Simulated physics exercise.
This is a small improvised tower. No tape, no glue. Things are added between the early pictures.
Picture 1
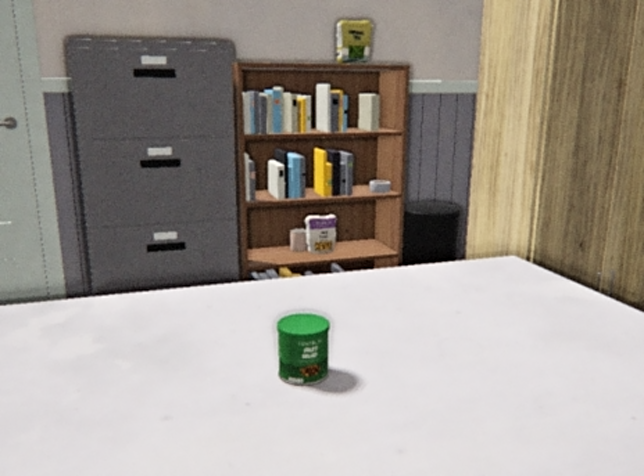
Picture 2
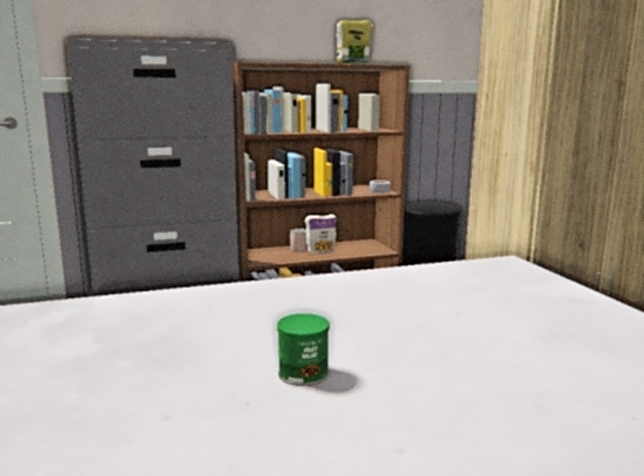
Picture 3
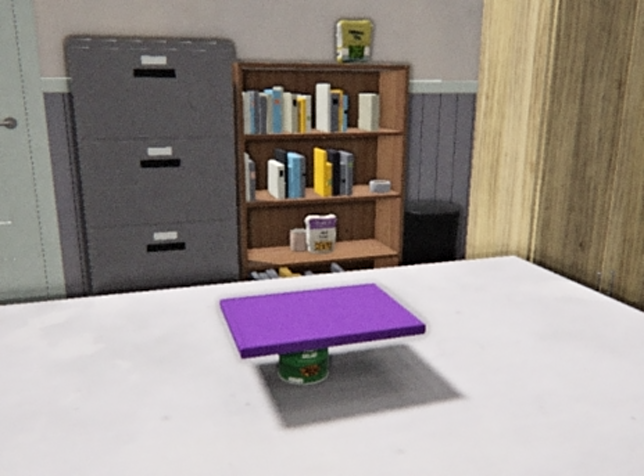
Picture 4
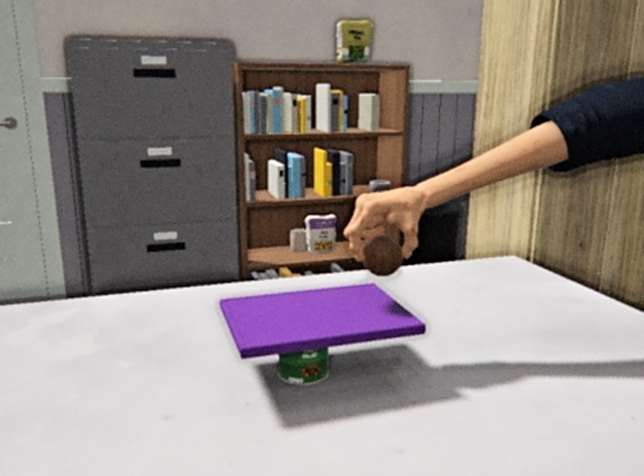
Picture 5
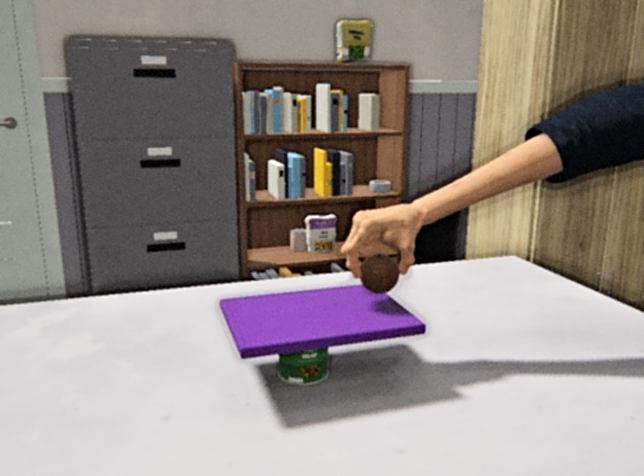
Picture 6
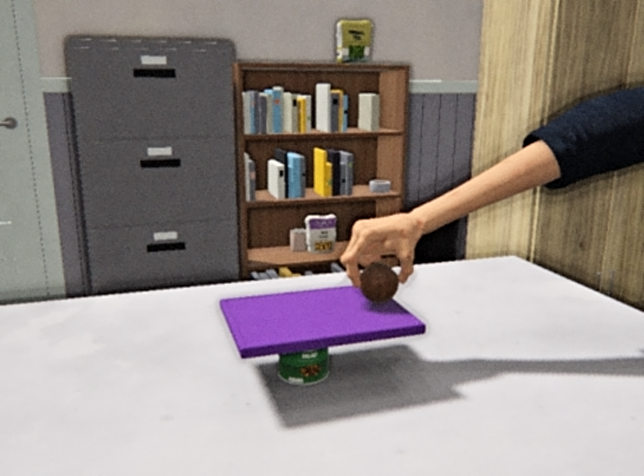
A bare forearm and hand in a dark sleeve reach in from the right over a white table, seen from slightly above by a still camera, with a grey filing cabinet and wooden bookcase behind. A green tin stands alone near the centre, then a flat purple board appears on top of it. The hand brings in a round brown onion and lowers it slightly onto the board's right side, still holding it.
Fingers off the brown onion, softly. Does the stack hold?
Here the stack comes apart.
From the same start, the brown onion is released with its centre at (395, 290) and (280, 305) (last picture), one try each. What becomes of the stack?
In the first case it loses its balance; in the second case it holds.
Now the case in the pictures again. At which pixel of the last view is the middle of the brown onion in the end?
At about (422, 337).
Then, 0.40 s after the last picture, brown onion now fallen; purple lid tipped 32° from how it was.
Then, 0.60 s after the last picture, purple lid tipped 41° from how it was.
At rest, fallen, brown onion; left askew, purple lid; green tin in place. Seen from the same camera at the end, brown onion near (422, 338). The stack gives way.
